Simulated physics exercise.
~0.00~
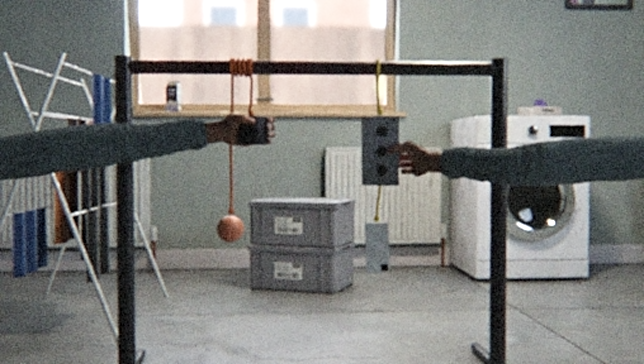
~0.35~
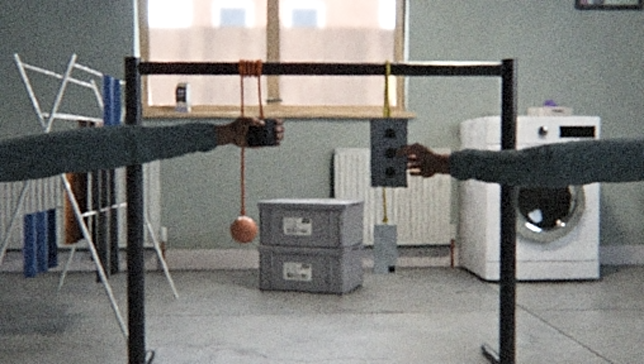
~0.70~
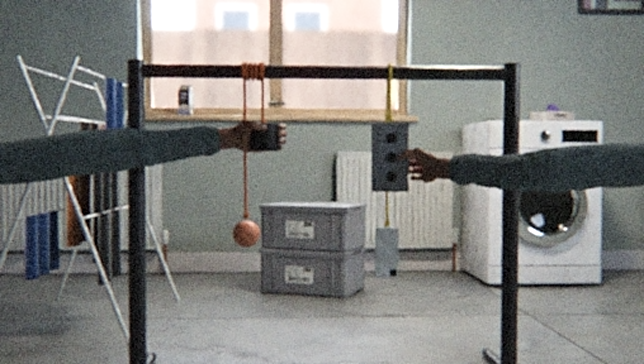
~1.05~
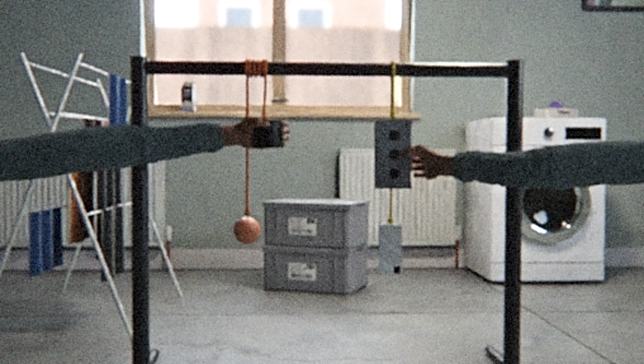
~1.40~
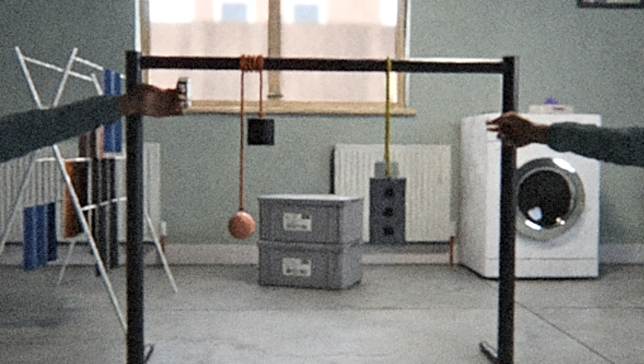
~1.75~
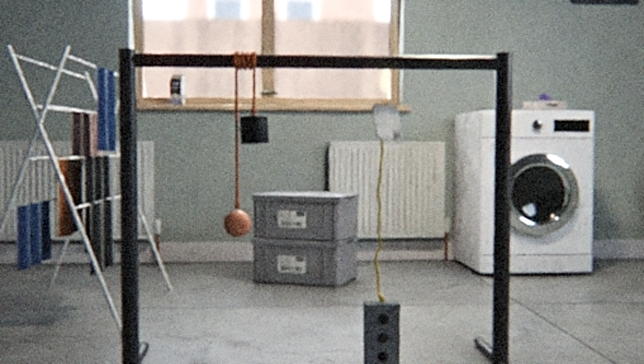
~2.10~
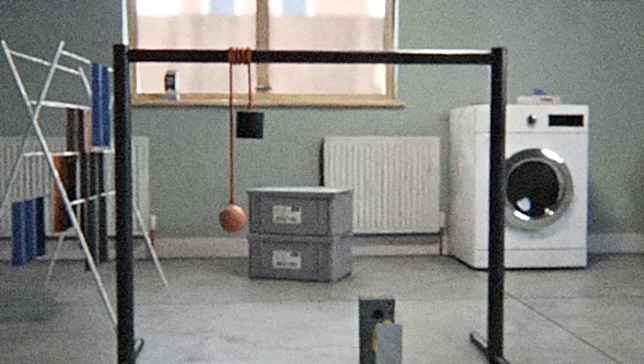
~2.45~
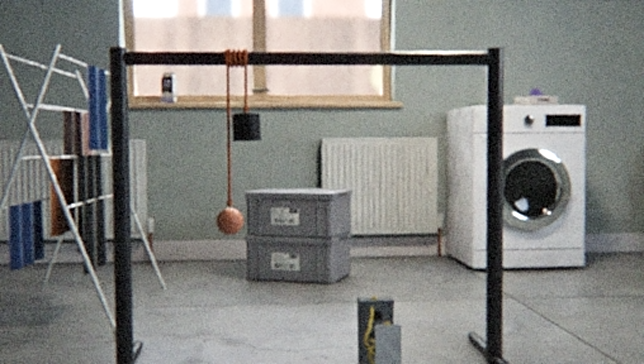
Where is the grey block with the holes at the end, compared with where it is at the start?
At the start it is held up just below the rail by the hand on the right. By the end it is down on the floor beneath the rail.
